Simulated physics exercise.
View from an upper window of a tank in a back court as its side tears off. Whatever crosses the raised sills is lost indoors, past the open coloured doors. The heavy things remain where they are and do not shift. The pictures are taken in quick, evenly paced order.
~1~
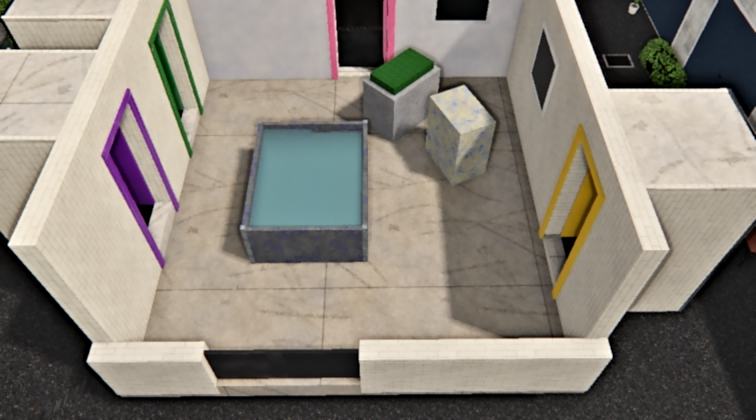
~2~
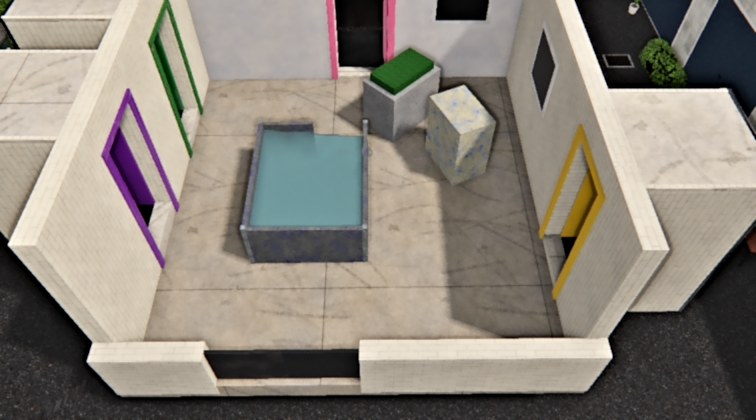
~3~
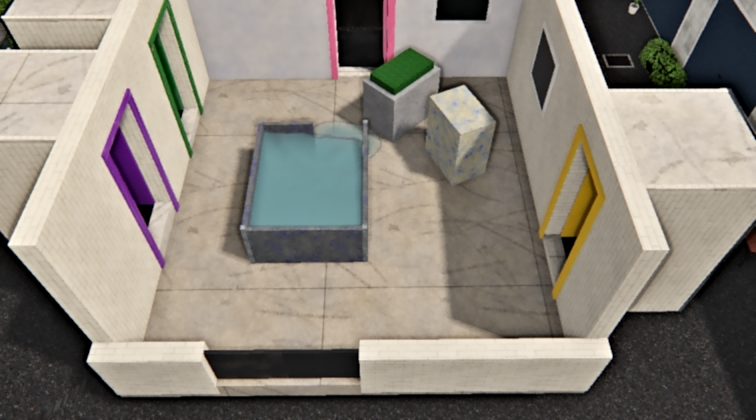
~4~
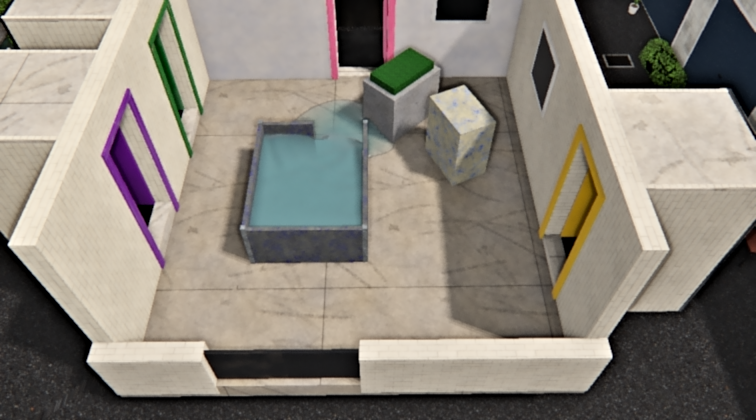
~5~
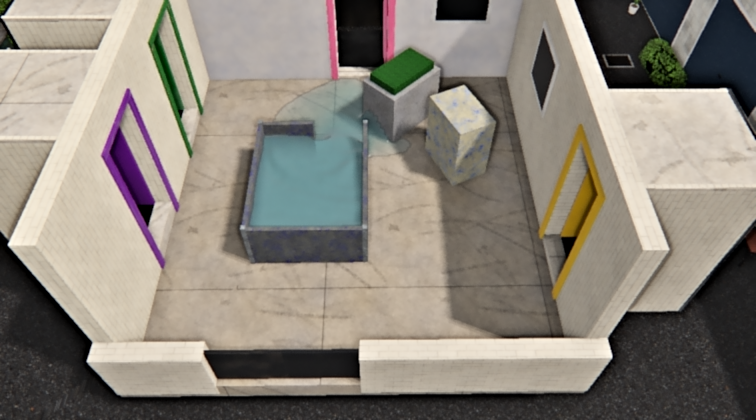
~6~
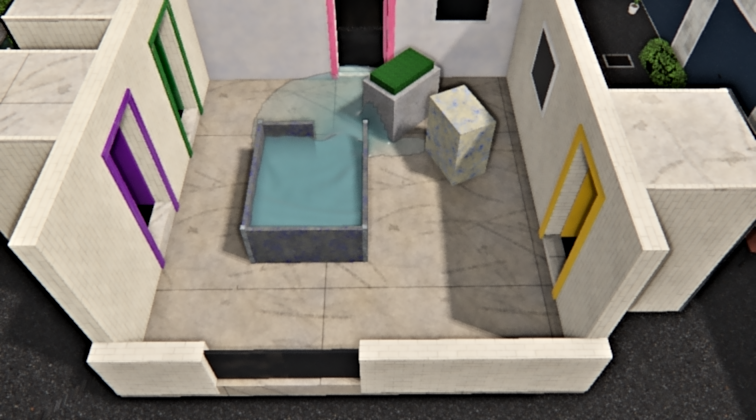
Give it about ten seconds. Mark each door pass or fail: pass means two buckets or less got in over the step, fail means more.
Green door - pass, purple door - pass, yellow door - pass, pink door - fail.
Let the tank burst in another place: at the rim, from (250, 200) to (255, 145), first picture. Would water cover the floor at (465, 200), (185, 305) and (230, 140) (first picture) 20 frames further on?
Sequence: Spared / wetted / wetted.
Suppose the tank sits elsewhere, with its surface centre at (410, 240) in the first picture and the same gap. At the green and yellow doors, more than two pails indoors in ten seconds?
I'd say the green door remains below and the yellow door remains below.
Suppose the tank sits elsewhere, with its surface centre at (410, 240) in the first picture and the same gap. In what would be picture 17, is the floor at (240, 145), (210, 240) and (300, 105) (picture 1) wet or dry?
First spot swamped, second bare, third swamped.
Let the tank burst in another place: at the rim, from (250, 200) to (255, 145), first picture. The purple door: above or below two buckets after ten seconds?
One by one: The purple one takes more.
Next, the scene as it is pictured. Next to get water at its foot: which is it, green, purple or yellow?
That would be the one in green.
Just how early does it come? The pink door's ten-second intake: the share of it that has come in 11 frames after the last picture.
I'd put it at 45 percent.
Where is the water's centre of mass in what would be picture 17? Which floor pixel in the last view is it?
That puts it at around (314, 165).
A moment on, water covers 20 % of the floor; the green door not reached, the purple door not reached, the yellow door not reached, the pink door far over two buckets in.
Next, water covers 35 % of the floor; the green door wet at the sill, nothing in, the purple door not reached, the yellow door not reached, the pink door far over two buckets in.
Then, water covers 65 % of the floor; the green door wet at the sill, nothing in, the purple door wet at the sill, nothing in, the yellow door wet at the sill, nothing in, the pink door far over two buckets in.
Later, water covers 85 % of the floor; the green door wet at the sill, nothing in, the purple door wet at the sill, nothing in, the yellow door wet at the sill, nothing in, the pink door far over two buckets in.
In the end, water covers 95 % of the floor; the green door wet at the sill, nothing in, the purple door wet at the sill, nothing in, the yellow door wet at the sill, nothing in, the pink door far over two buckets in.
